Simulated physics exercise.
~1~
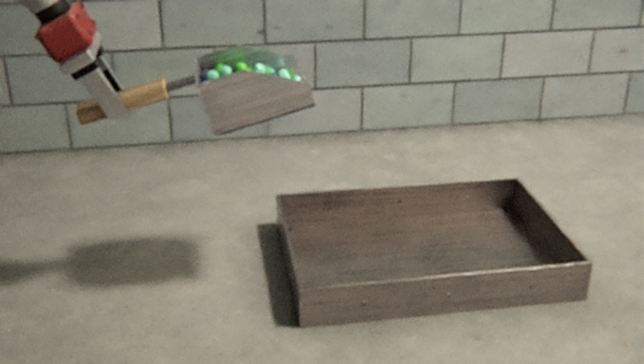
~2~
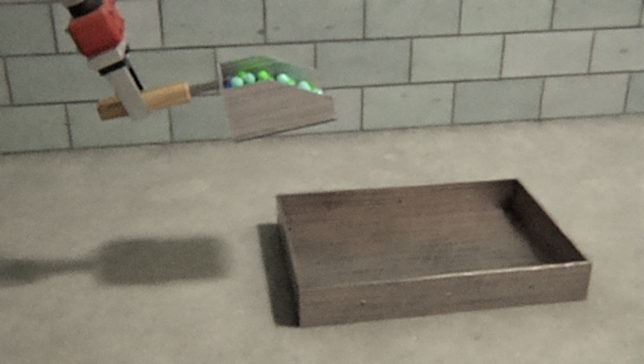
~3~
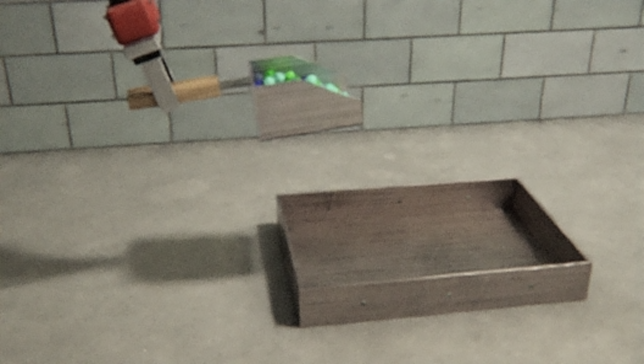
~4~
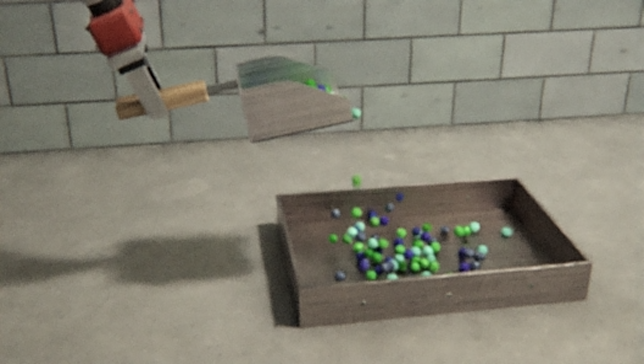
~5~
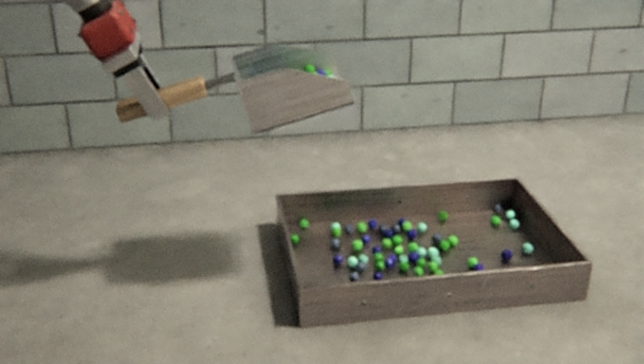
A robot arm carries a scoop of green and blue balls rightward, spills many into a wooden tray, then tilts the scoop back.
